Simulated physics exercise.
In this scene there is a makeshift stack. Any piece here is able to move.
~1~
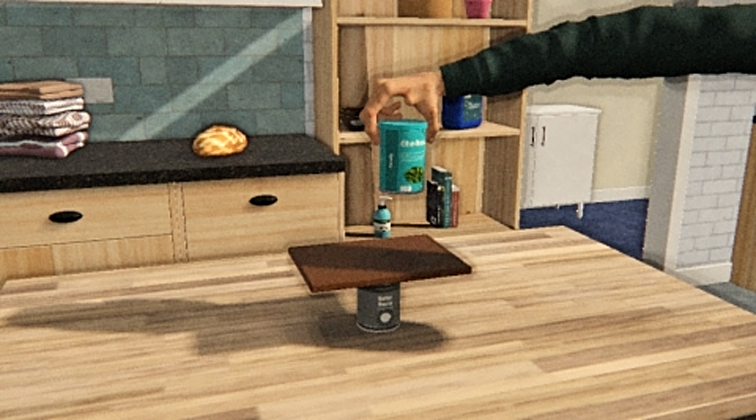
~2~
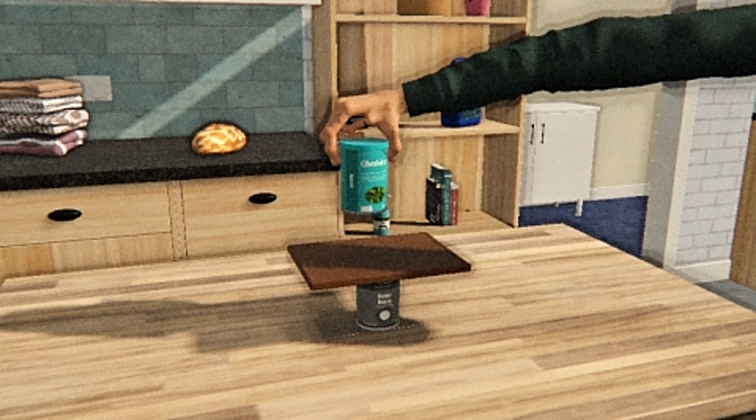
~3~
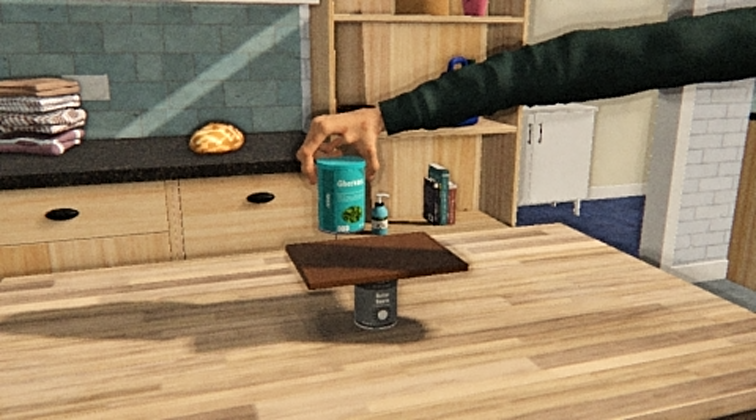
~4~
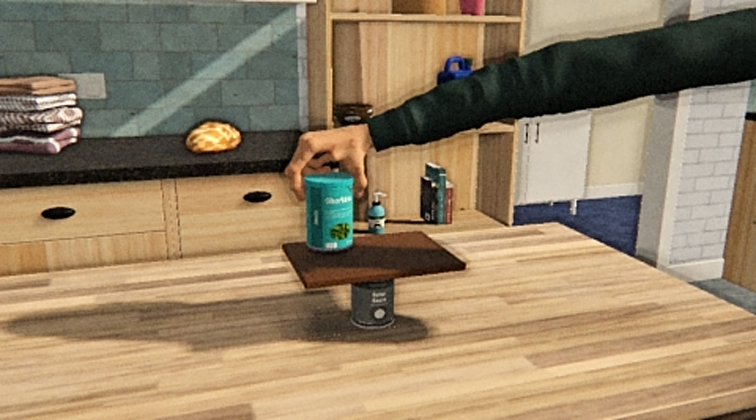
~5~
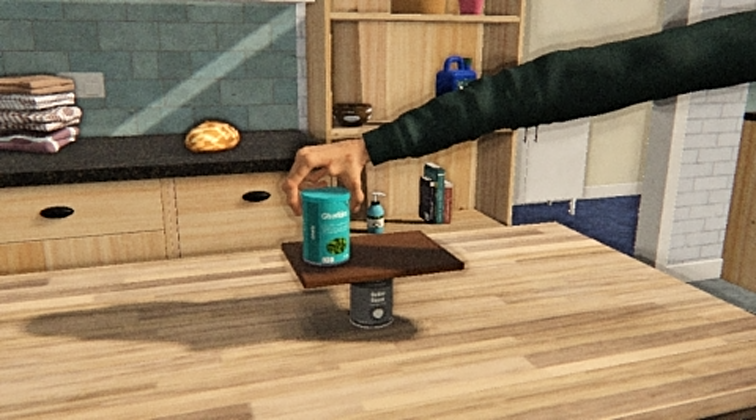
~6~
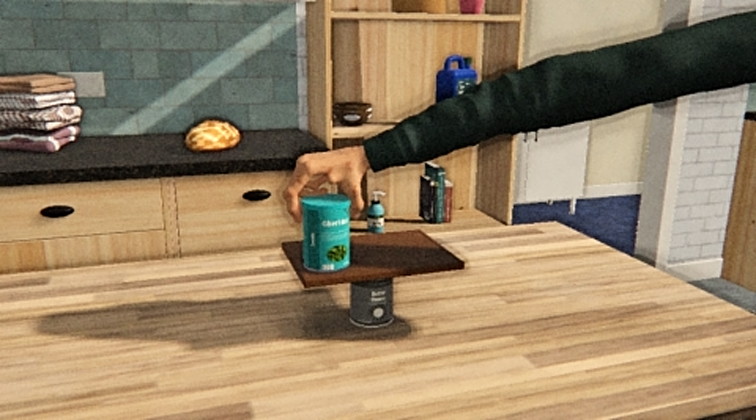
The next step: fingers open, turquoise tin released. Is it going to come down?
Yes: It is going to fail to remain upright.
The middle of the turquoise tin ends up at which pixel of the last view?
I'd point to roughly (252, 355).
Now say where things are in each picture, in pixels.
In the first picture, coming down; turquoise tin (402, 156); grey tin (379, 294).
In the second picture, coming down; turquoise tin (364, 175); grey tin (378, 292).
In the third picture, coming down; turquoise tin (341, 195); grey tin (376, 291).
In the fourth picture, coming down; turquoise tin (329, 211); grey tin (373, 290).
In the fifth picture, coming down; turquoise tin (326, 225); grey tin (372, 290).
In the sixth picture, in place under the hand; turquoise tin (326, 233); grey tin (372, 289).
Then, 0.50 s after the last picture, turquoise tin now fallen; brown lid tipped 63° from how it was.
Then, 0.80 s after the last picture, brown lid now fallen.
By the end, fallen, brown lid and turquoise tin; grey tin in place. Seen from the same camera at the end, turquoise tin near (251, 355). The stack loses its balance.
